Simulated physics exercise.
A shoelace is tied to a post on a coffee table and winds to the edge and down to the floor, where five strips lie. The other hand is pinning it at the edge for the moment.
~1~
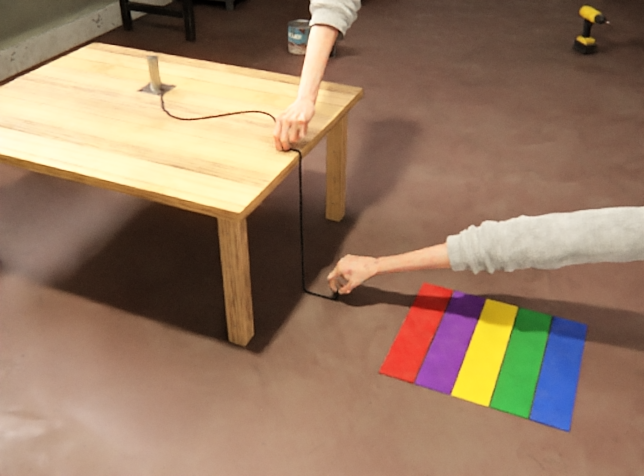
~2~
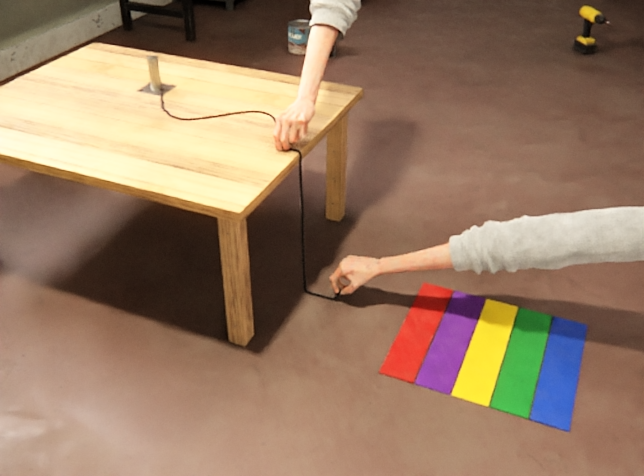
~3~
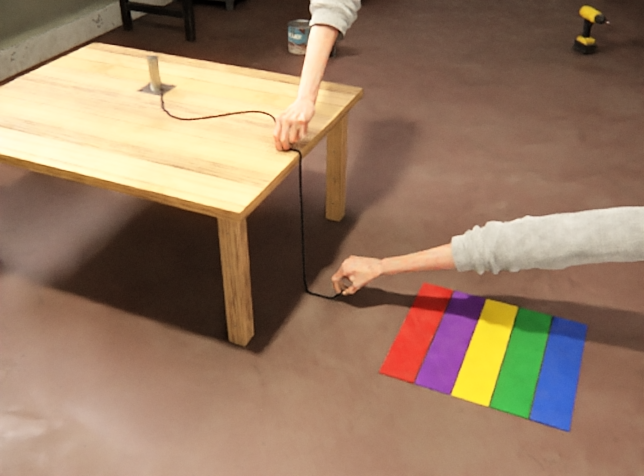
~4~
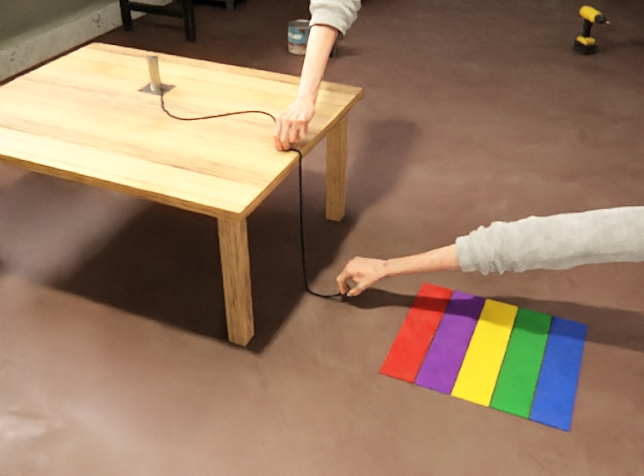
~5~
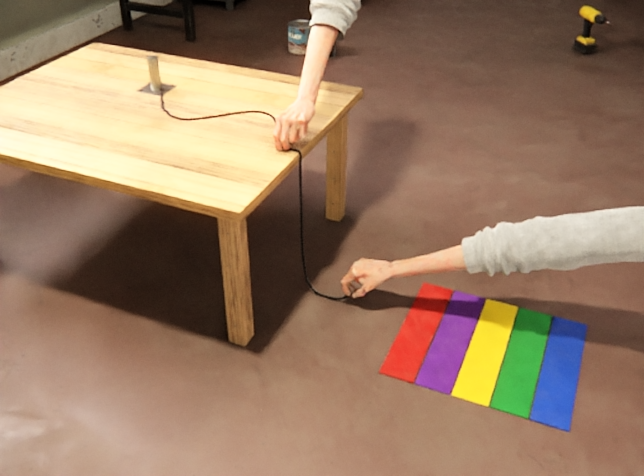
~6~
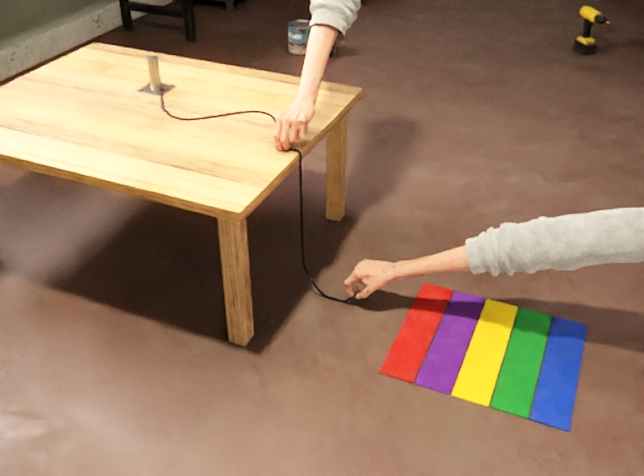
One hand pins a dark cord at the table edge while another slowly draws its end slightly right.
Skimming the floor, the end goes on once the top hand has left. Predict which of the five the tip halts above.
I expect it over the green strip.
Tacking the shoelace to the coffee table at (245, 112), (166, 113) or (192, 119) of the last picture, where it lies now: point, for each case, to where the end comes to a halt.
Those spots come out as (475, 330), (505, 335) and (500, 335).
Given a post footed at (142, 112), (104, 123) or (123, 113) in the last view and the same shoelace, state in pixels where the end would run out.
About (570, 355), (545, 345) and (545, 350).
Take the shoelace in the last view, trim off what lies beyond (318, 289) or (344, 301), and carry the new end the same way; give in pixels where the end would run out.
The pixels are close to (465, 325) for the first and (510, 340) for the second.
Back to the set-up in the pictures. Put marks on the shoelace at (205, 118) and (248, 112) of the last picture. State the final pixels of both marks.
In that view they sit near (238, 116) and near (272, 128).
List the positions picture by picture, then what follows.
The first picture shows end (338, 290); red (404, 359); purple (440, 370); yellow (476, 381); green (514, 392); blue (554, 404).
The second picture shows end (340, 291); shoelace through (163, 102) (205, 118) (271, 116) (285, 148) (302, 211) (304, 270).
The third picture shows end (342, 291).
The fourth picture shows end (346, 293); shoelace through (163, 102) (205, 118) (271, 116) (285, 148) (301, 211) (304, 270).
The fifth picture shows end (352, 294).
The sixth picture shows end (355, 295); shoelace through (163, 102) (205, 118) (271, 116) (285, 148) (301, 211) (306, 271).
Soon after, end near (474, 328); over yellow.
After that, end near (509, 337); over green.
At the stop, end near (531, 343); over green. Over green.
